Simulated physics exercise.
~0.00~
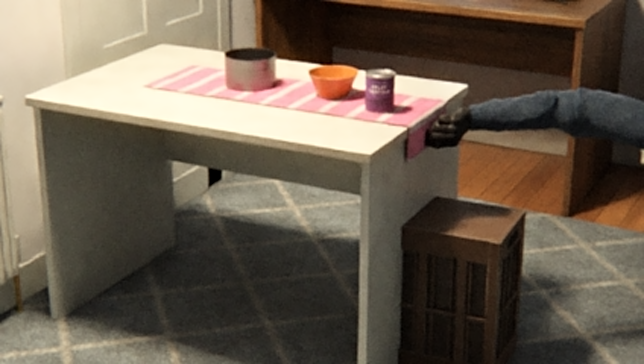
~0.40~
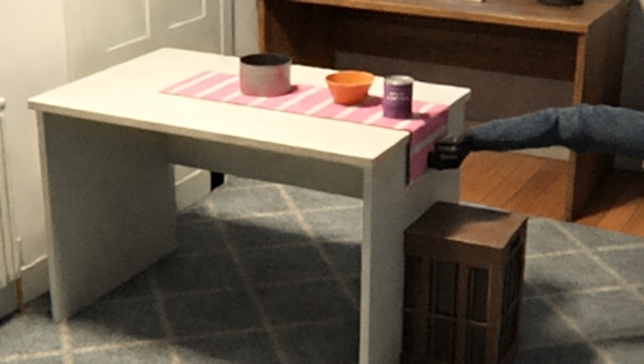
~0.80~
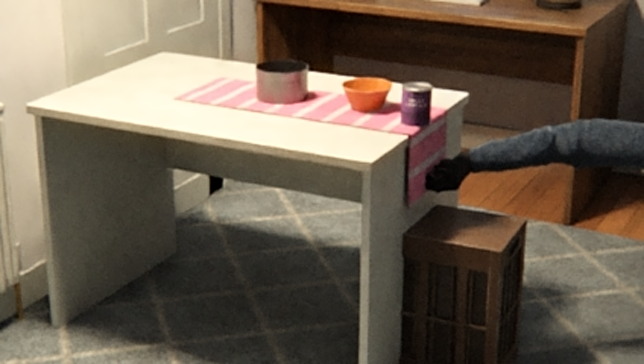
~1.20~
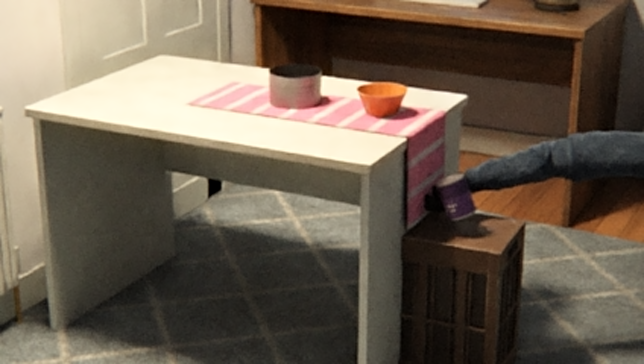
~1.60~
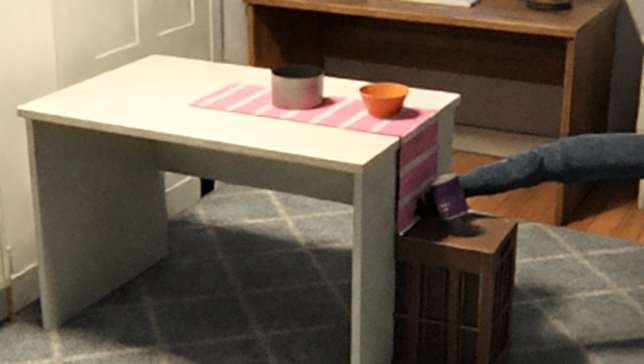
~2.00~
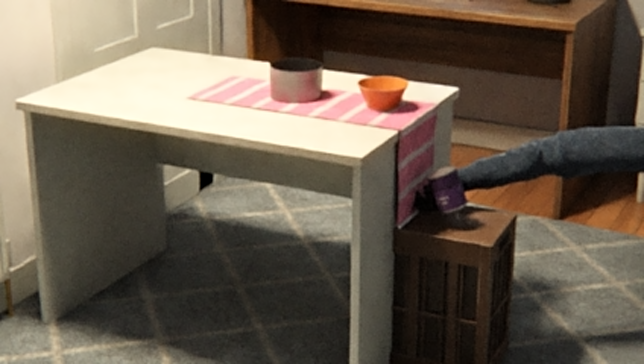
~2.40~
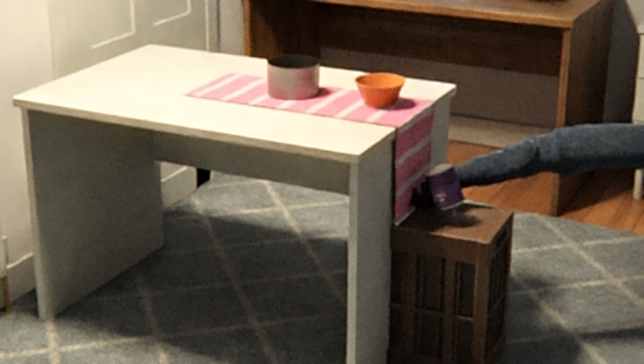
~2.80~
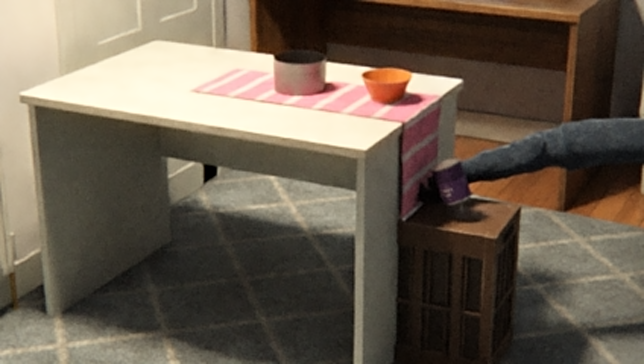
A pink striped scarf lies along a white table, carrying a pot, an orange bowl and a purple tin, while a dark-gloved hand at the right grips its end. The hand draws the cloth rightward and down over the edge, and all three objects ride along with it. The tin, standing nearest the edge, reaches the corner first. It then goes over and ends upside down above the brown crate, close to the hand. The scarf's end hangs down to the crate and the pulling stops, with the bowl and pot still upright on the table.
